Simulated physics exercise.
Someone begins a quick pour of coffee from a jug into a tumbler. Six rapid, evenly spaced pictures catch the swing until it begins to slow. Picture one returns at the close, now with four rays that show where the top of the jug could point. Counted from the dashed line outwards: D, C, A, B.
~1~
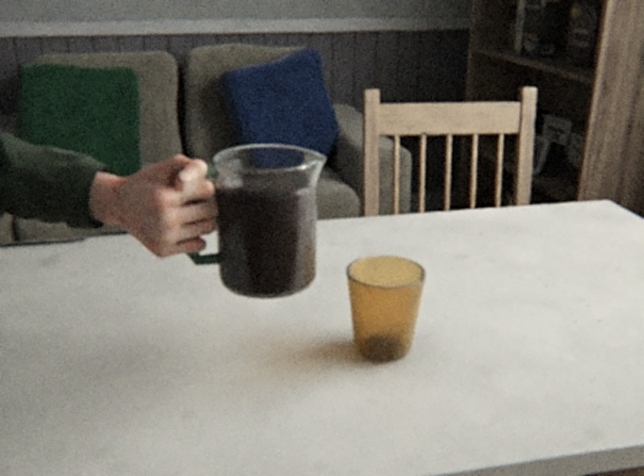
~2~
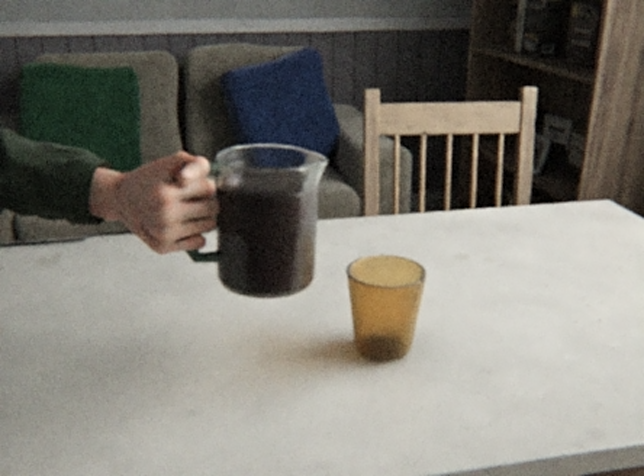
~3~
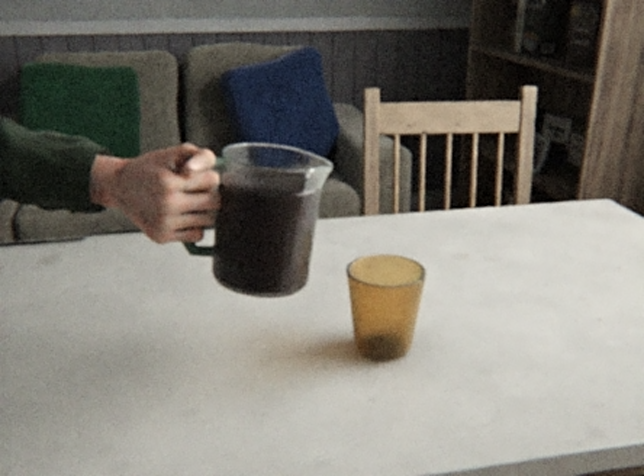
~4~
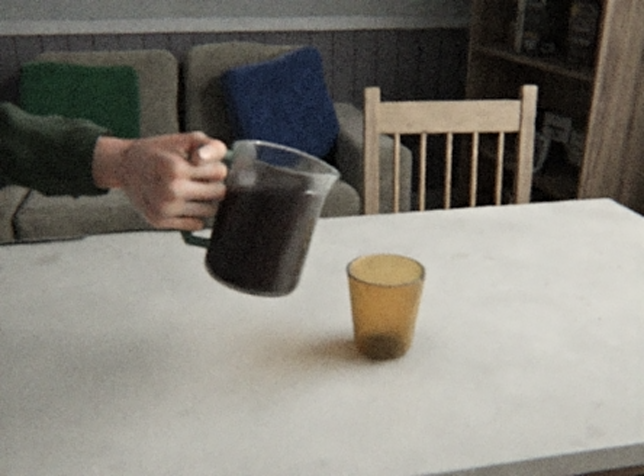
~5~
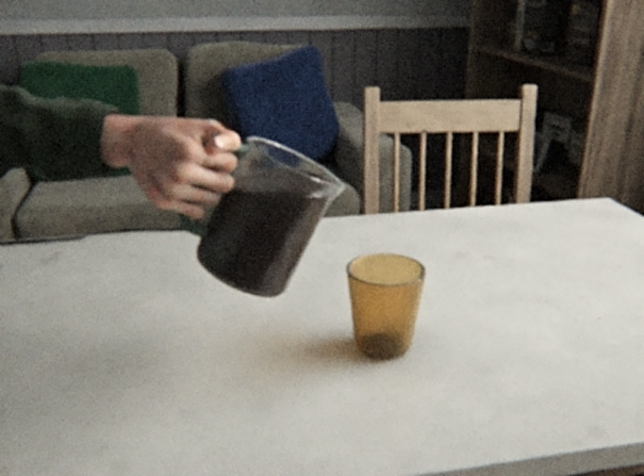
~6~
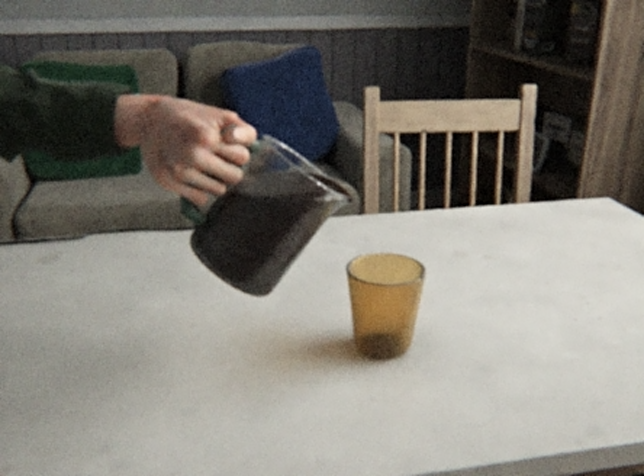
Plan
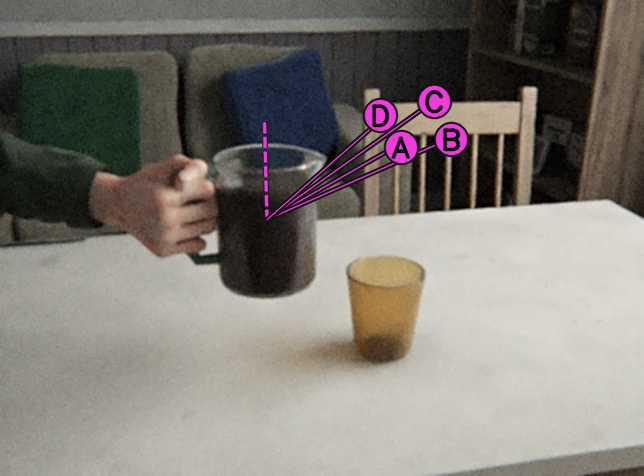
A hand in a dark green sleeve holds a glass jug of dark coffee upright over a pale table, to the left of an amber tumbler. The hand rises and tilts the jug steadily to the right, its base swinging left, until coffee reaches the spout and just crosses the lip.
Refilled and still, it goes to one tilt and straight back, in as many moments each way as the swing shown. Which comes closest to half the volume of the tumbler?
C works best here.
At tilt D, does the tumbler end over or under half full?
Under.
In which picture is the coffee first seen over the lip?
In picture 6.
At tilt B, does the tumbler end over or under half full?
Over half.
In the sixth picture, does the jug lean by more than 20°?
Yes.
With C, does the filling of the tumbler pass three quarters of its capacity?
No.
On the marked copy, A at (384, 152); B at (435, 145); C at (420, 110); D at (369, 129).
If A is chosen, the tumbler ends with about 64 % of what it can hold.
If B is chosen, the tumbler ends with about 75 % of what it can hold; 6 % of the coffee is spilt.
If C is chosen, the tumbler ends with about 49 % of what it can hold.
If D is chosen, the tumbler ends with about 37 % of what it can hold.
